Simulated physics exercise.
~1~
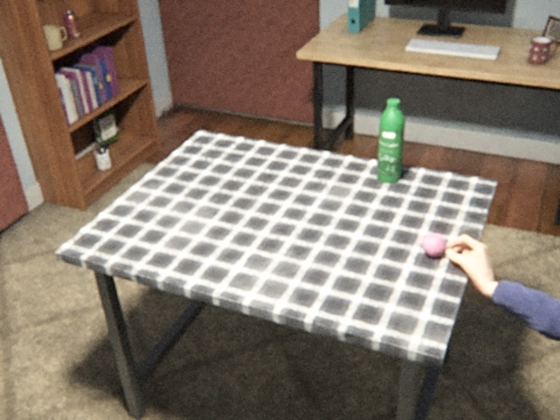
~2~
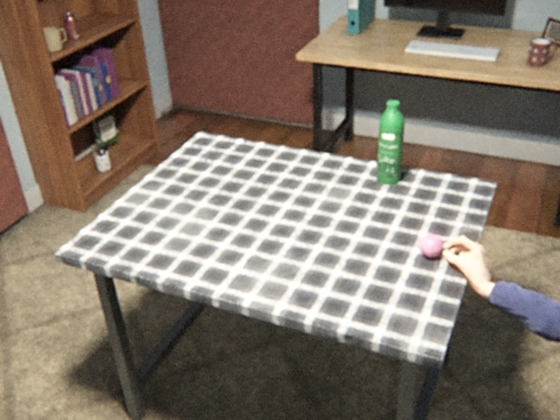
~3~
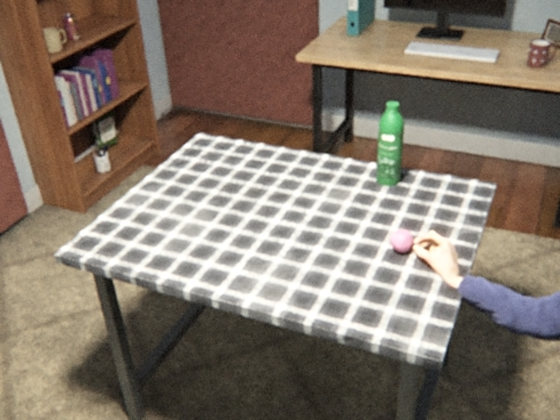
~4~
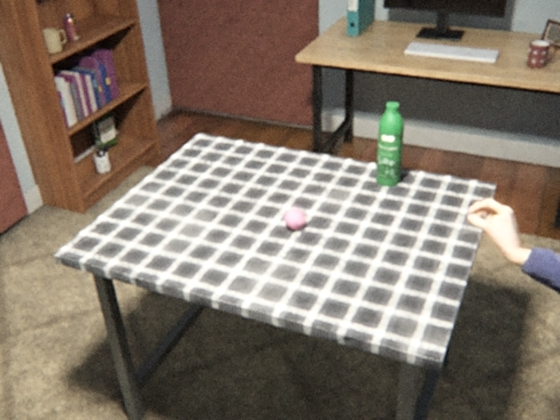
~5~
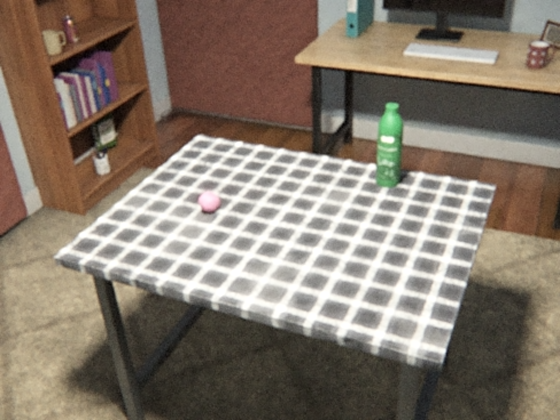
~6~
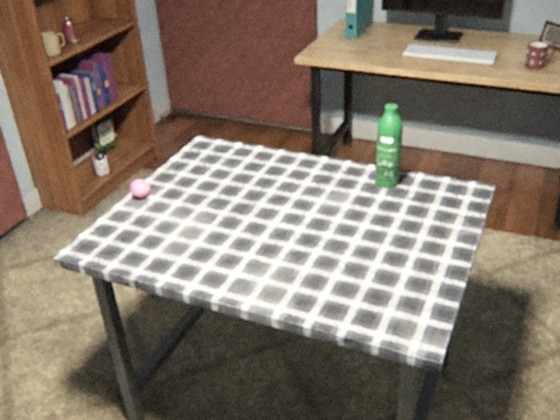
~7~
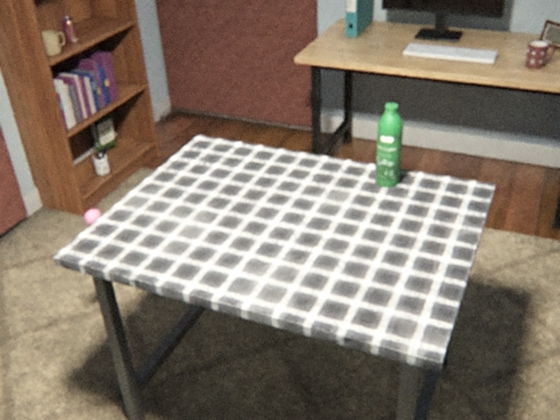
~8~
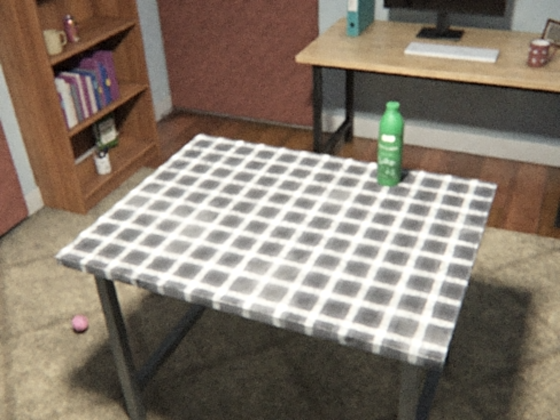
A pink ball sits near the right edge of a table covered in a black and white checked cloth, seen from above at an angle in a room with a bookshelf at left and a desk behind. A green bottle stands toward the back right of the table. A hand in a blue sleeve reaches in from the right and pushes the ball left, then lets go and draws back out of view. The ball rolls on across the cloth, passing over the left edge. It drops and ends on the carpet, while the bottle stays standing.
